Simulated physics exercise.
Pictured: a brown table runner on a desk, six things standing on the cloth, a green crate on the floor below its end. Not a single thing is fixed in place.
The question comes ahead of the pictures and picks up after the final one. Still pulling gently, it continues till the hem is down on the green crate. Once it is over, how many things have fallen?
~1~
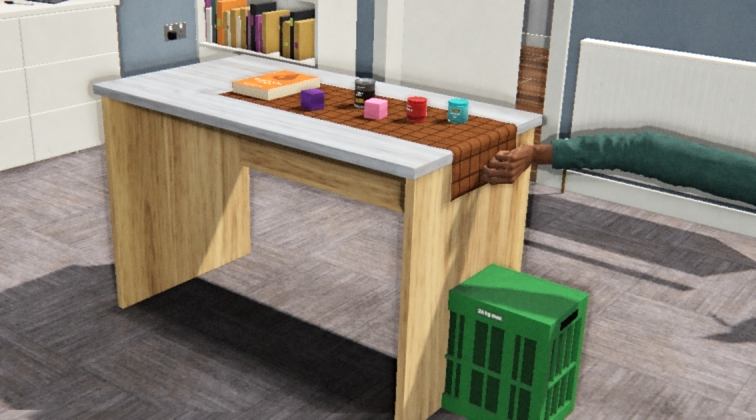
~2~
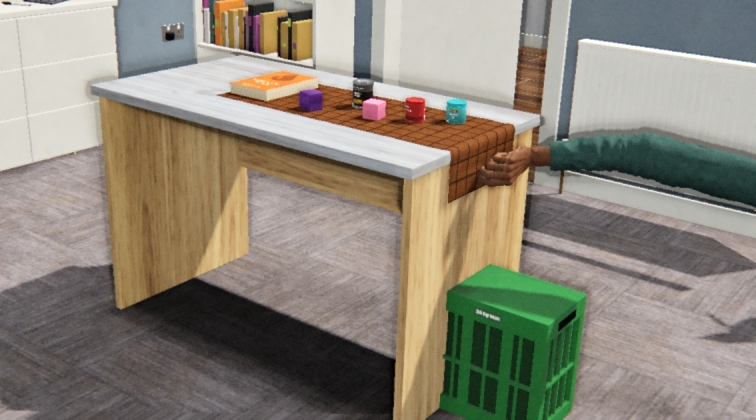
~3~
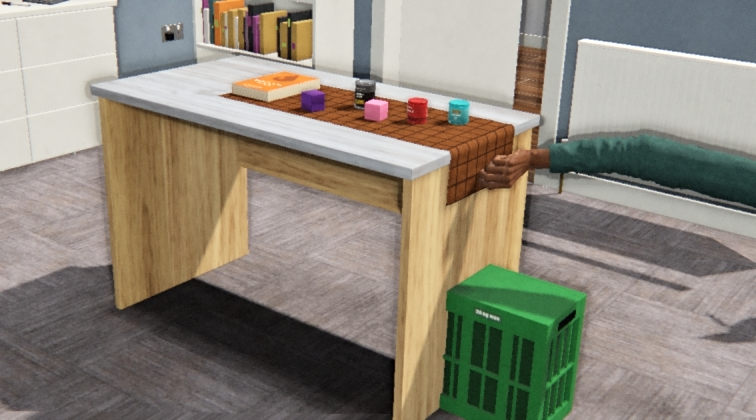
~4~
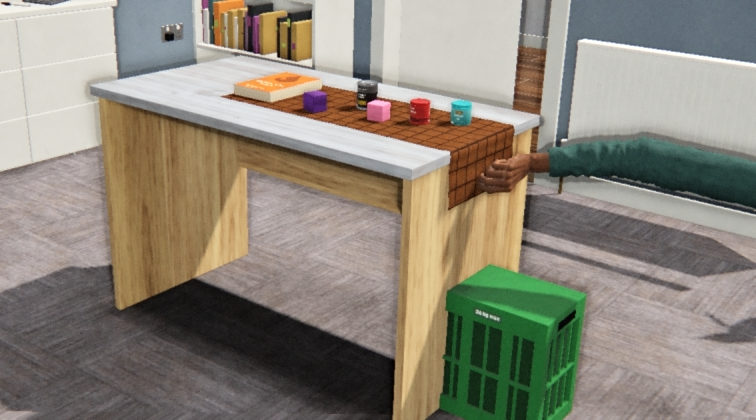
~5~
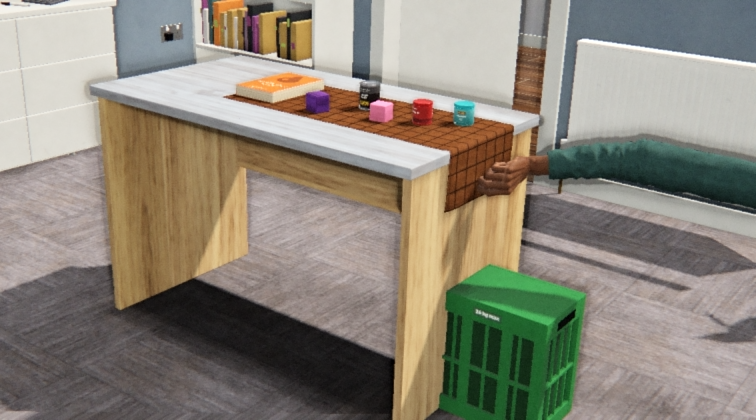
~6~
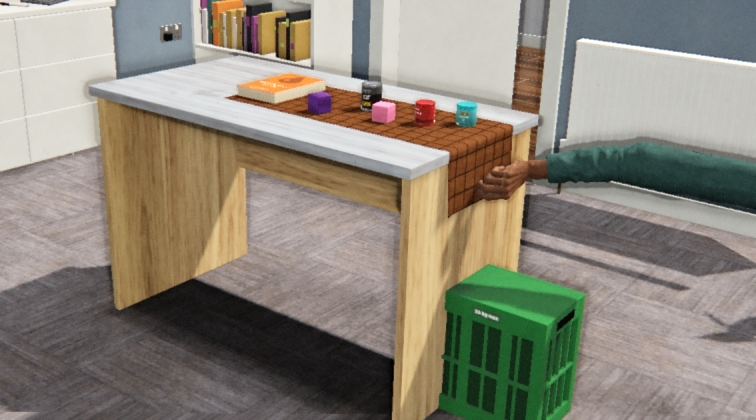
The tally of dropped things is two.
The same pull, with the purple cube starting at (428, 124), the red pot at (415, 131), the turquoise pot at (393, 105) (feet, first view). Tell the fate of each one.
As for the purple cube, it goes off; the red pot goes off; the turquoise pot stays aboard.
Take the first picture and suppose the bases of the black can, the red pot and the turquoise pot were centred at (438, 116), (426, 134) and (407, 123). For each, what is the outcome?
Black can: Goes. Red pot: Goes. Turquoise pot: Goes.
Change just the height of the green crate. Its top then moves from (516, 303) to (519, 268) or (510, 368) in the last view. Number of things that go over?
Then 1 and 4.
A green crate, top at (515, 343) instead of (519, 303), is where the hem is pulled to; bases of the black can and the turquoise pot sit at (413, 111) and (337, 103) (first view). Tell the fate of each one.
Outcome: Black can is gone; turquoise pot keeps its perch.
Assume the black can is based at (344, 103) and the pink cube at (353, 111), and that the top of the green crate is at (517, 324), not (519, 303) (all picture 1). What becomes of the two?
Black can: Safe; pink cube: Safe.
Early on, hem near (477, 255); turquoise pot gone.
Midway, hem on the crate; turquoise pot and red pot gone.
Finally, hem on the crate; turquoise pot and red pot gone. Over the edge go two.
